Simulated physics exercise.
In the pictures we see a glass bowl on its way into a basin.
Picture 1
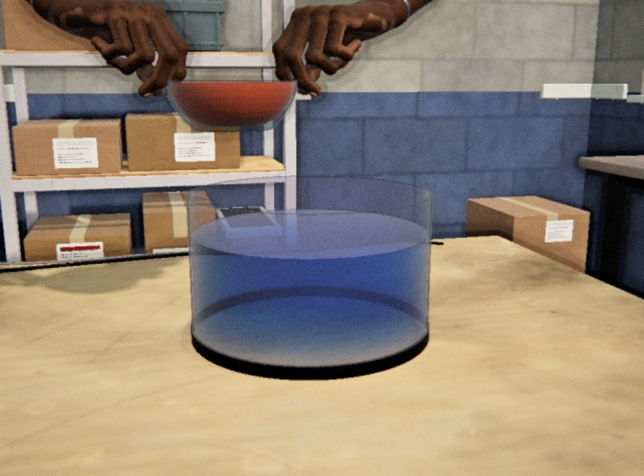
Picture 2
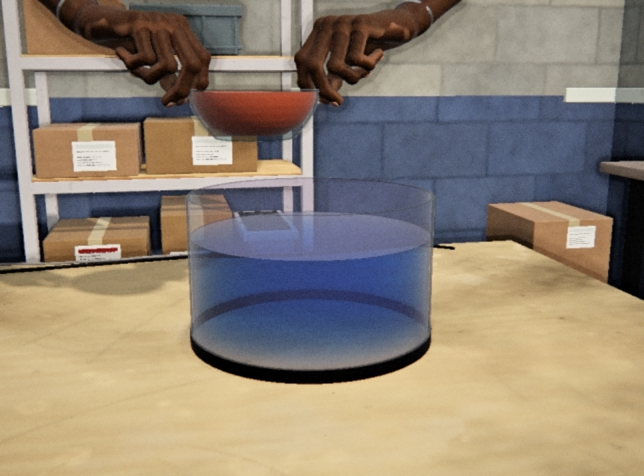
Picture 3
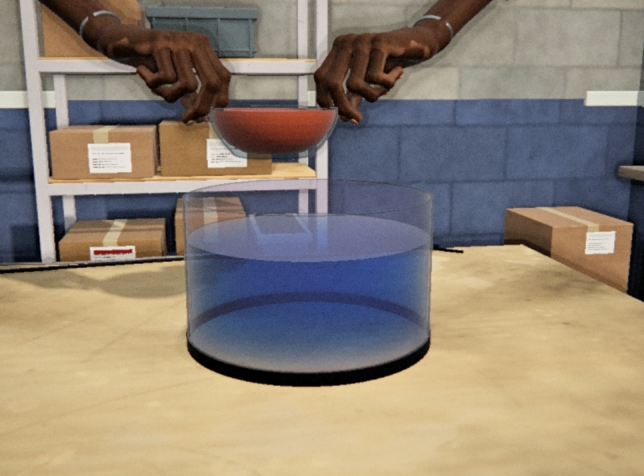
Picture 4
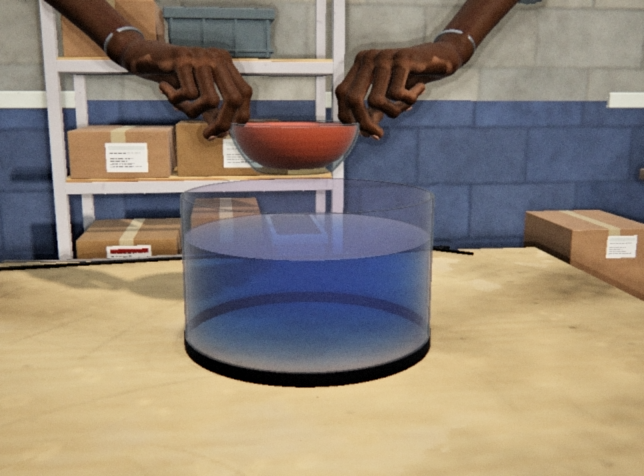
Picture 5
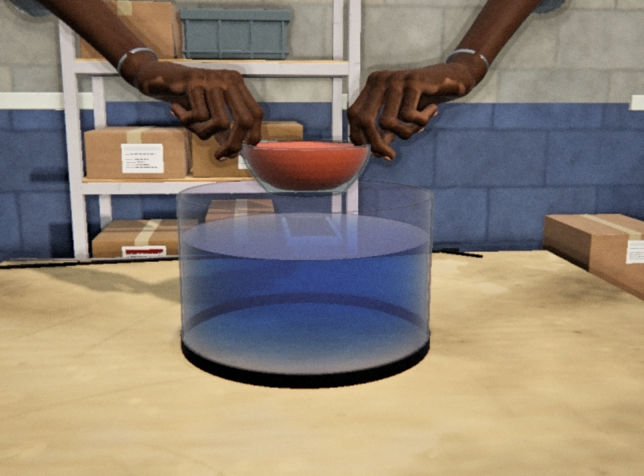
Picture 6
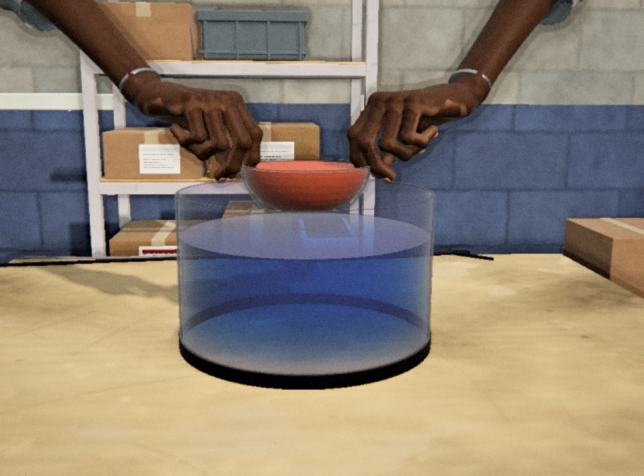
Two dark-skinned hands hold a glass bowl nearly full of something red above a clear round basin of blue liquid, seen from the front and slightly above. The basin stands on a pale tabletop, with cardboard boxes on white shelves and a blue and grey block wall behind. The hands lower the bowl and move it rightward to just over the liquid, while the camera shifts and the background slides right.
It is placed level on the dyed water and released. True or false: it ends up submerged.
True.
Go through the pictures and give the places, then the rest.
In the first frame, bowl (232, 102) nearly full; above the basin.
In the second frame, bowl nearly full, surface at (254, 92); coming down.
In the third frame, bowl (274, 129) nearly full; lower.
In the fourth frame, bowl nearly full, surface at (294, 125); lower still.
In the fifth frame, bowl (306, 165) nearly full; close to the surface.
In the sixth frame, bowl nearly full, surface at (306, 167); just over the surface.
A moment on, the bowl dips into the dyed water.
Further on, dyed water pours in over its rim.
When it is over, the bowl lies on the bottom.
